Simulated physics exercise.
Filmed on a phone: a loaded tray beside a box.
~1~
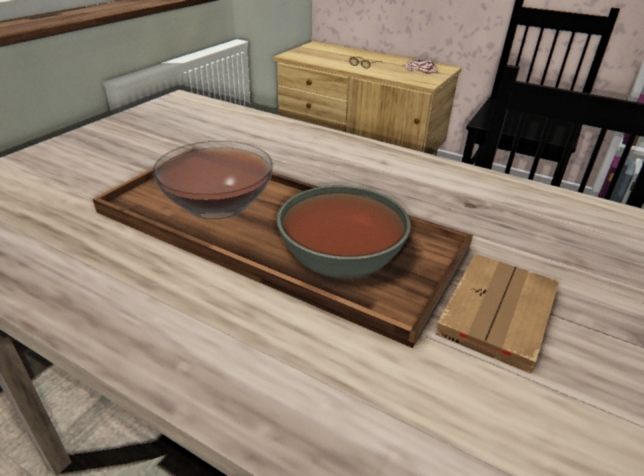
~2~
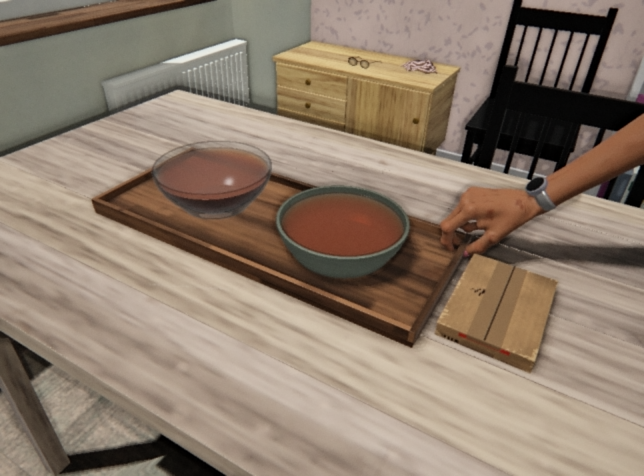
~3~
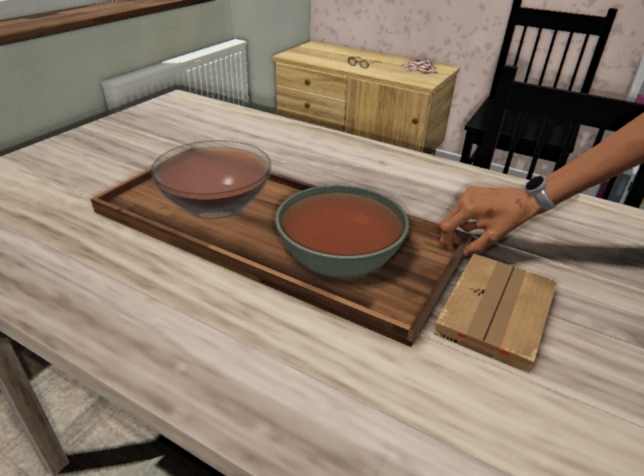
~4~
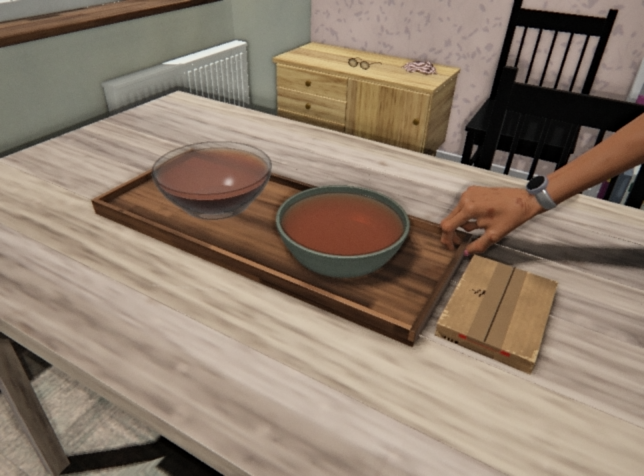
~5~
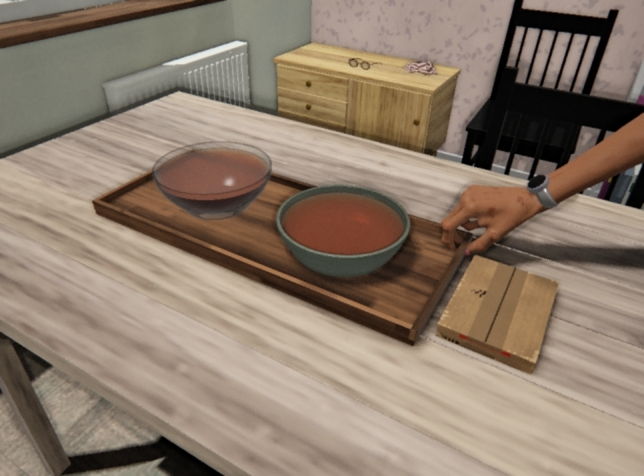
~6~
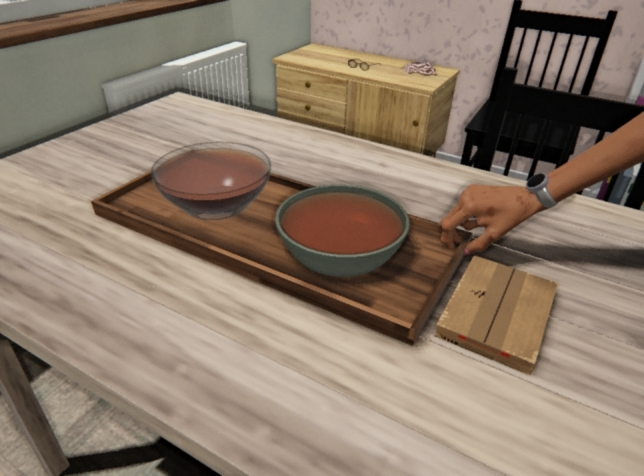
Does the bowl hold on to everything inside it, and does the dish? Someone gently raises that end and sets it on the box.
My prediction: On the left the bowl: I expect no loss from it, on the right the dish: I expect no loss from it.
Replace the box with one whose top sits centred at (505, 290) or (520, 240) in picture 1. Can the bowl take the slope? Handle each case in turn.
One after the other: Is safe, spills.
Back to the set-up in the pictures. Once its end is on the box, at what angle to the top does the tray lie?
About 2°.
Shortly, the tray slopes by about 2°; bowl, none is lost; dish, none is lost.
Then, the tray slopes by about 3°; bowl, none is lost; dish, none is lost.
At the finish, the tray slopes by about 2°, resting on the box; bowl, none is lost; dish, none is lost.
